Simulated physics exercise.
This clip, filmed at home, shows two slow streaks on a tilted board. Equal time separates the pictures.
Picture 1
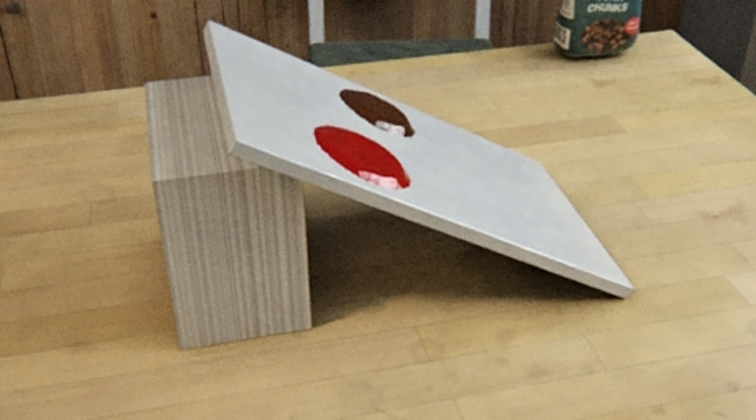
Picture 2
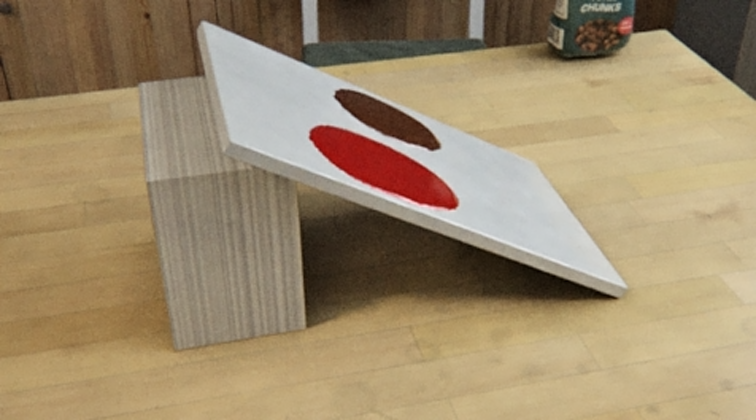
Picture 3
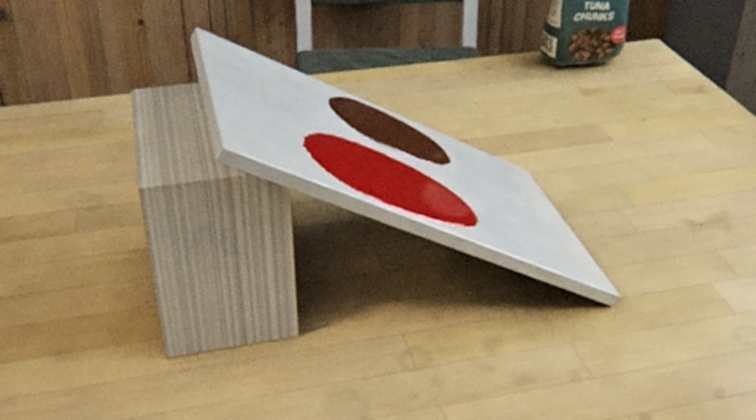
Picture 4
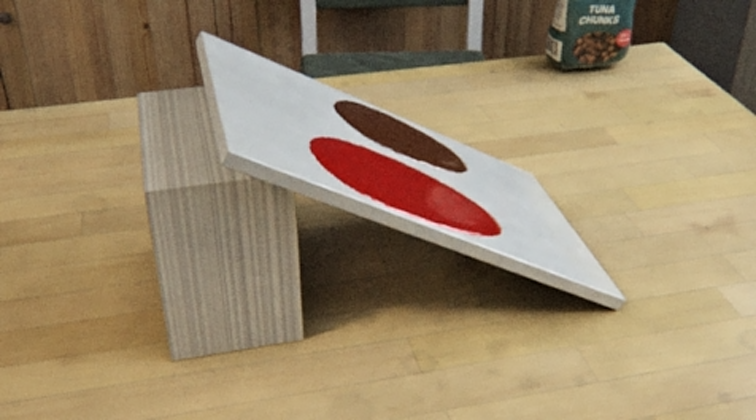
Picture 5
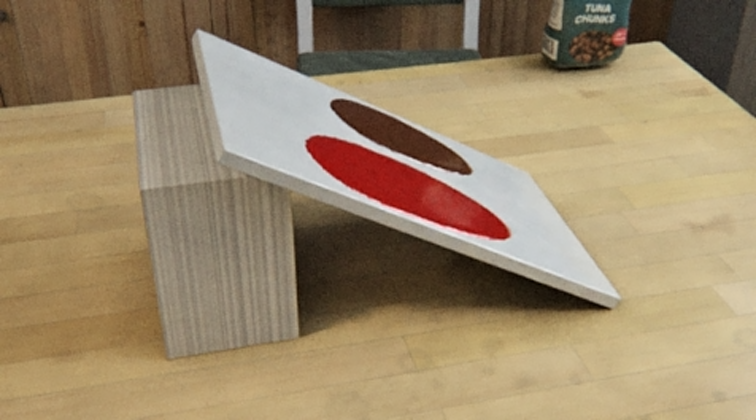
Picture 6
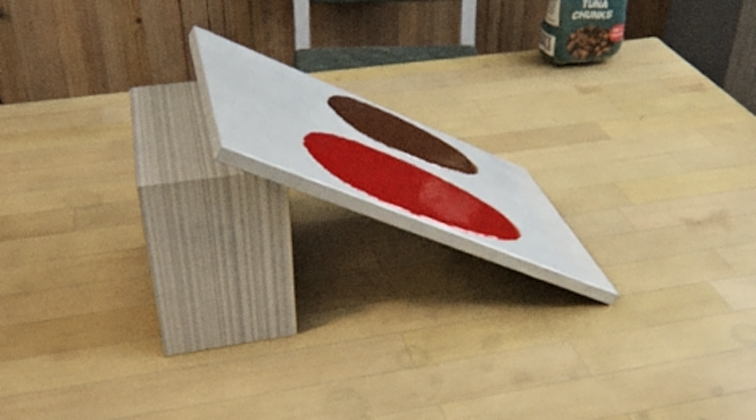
Two patches of sauce, one red and one brown, crept down a tilted white board propped on a wooden block, stretching into long ovals, quickly at first and then more and more slowly.
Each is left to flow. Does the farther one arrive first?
No, the nearer one does.
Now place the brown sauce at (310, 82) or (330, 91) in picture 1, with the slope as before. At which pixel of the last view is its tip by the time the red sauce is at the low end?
First start: (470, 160). Second start: (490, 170).
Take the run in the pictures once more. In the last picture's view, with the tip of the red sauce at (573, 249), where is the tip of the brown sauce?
Its front is at about (513, 180) in the last view.
Soon after, the red sauce is close to the edge; the brown sauce is three quarters of the way down.
Later, the red sauce is close to the edge; the brown sauce is close to the edge.
In the end, the red sauce is at the low edge; the brown sauce is close to the edge.
